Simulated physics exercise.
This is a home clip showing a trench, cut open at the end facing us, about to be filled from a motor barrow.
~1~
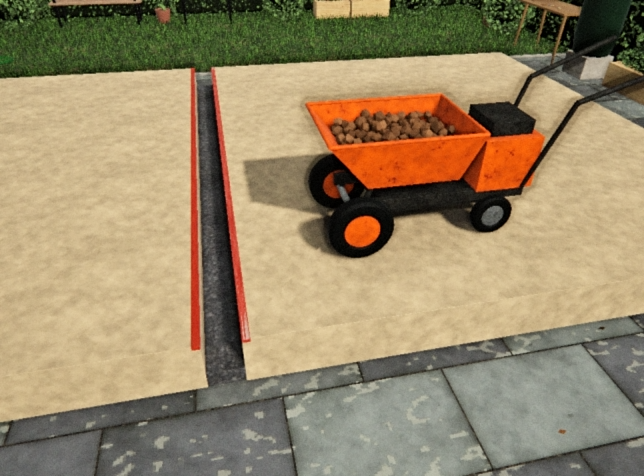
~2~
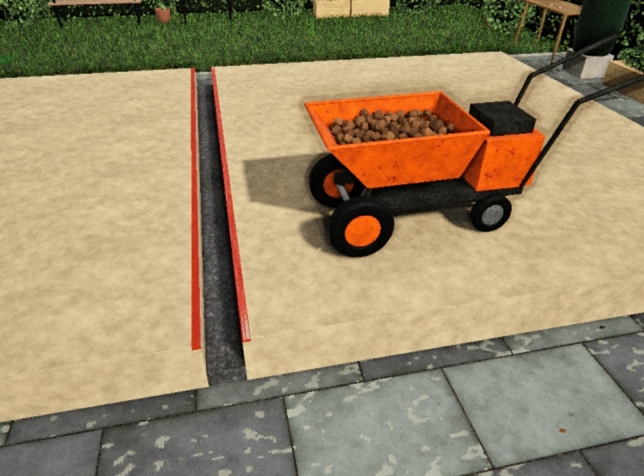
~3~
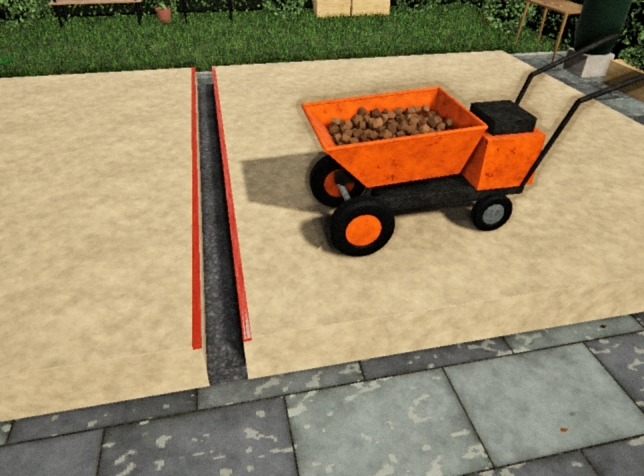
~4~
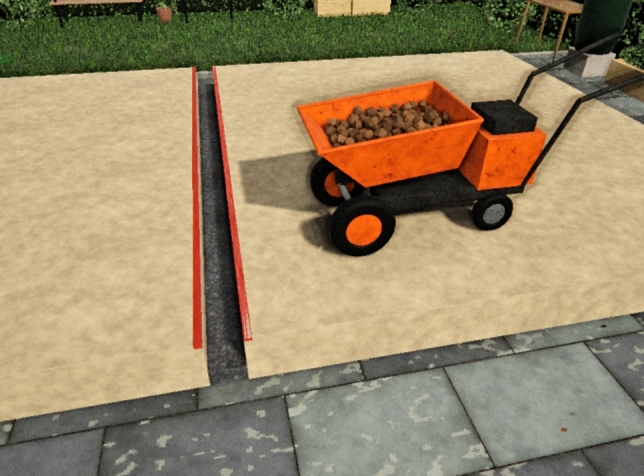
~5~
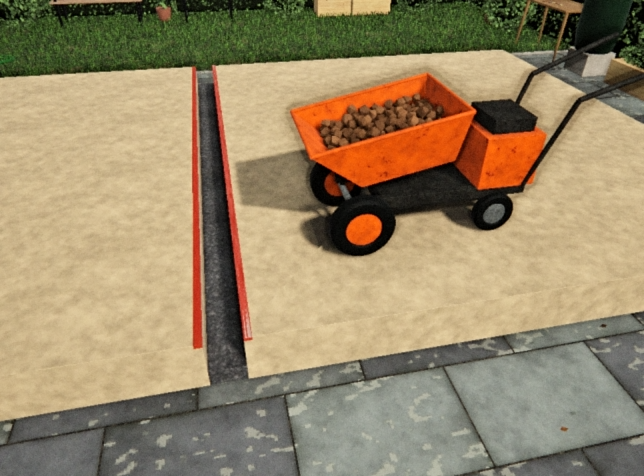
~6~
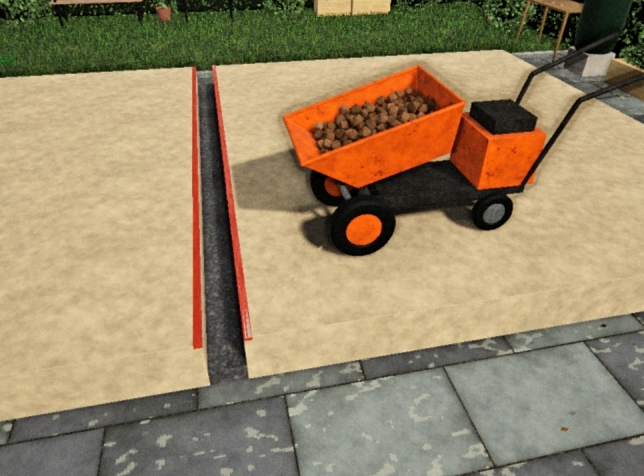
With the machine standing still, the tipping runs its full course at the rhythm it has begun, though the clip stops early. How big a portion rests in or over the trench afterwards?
A majority of it.
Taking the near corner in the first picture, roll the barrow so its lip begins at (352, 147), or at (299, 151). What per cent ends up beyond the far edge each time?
First spot: 0 %, second spot: 20 %.
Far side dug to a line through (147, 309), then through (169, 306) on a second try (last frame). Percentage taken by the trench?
In order, some 70 and some 70 percent.
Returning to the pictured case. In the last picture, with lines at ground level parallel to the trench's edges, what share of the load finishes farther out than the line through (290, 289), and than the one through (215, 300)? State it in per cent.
90 % and 30 %.
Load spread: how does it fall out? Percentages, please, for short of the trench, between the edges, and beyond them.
In percent, around: Short 15; between 65; beyond 5.
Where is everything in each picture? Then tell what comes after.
The first frame shows lip of the skip at (330, 148), level; top of the load at (397, 130), clay clods; first edge of the trench at (241, 297); far edge at (195, 303), the trench under half as wide as the skip, and about as deep as wide.
The second frame shows lip of the skip at (329, 149), level; top of the load at (396, 128).
The third frame shows lip of the skip at (326, 150), tipped barely; top of the load at (402, 122).
The fourth frame shows lip of the skip at (320, 153), tipped a little; top of the load at (402, 125).
The fifth frame shows lip of the skip at (312, 157), tipped a little; top of the load at (407, 119).
The sixth frame shows lip of the skip at (303, 164), tipped clearly; top of the load at (409, 117); first edge of the trench at (243, 295); far edge at (197, 302).
Soon, skip tipped steeply; all in the skip.
A while on, skip tipped right over; about two thirds in the skip; about a quarter short of the trench; about a quarter in or heaped over the trench; a stray few falling.
Towards the end, skip tipped right over; a small part in the skip; about a quarter short of the trench; about two thirds in or heaped over the trench; a small part beyond it.
Finally, skip tipped right over; a small part in the skip; a small part short of the trench; about two thirds in or heaped over the trench; a small part beyond it.
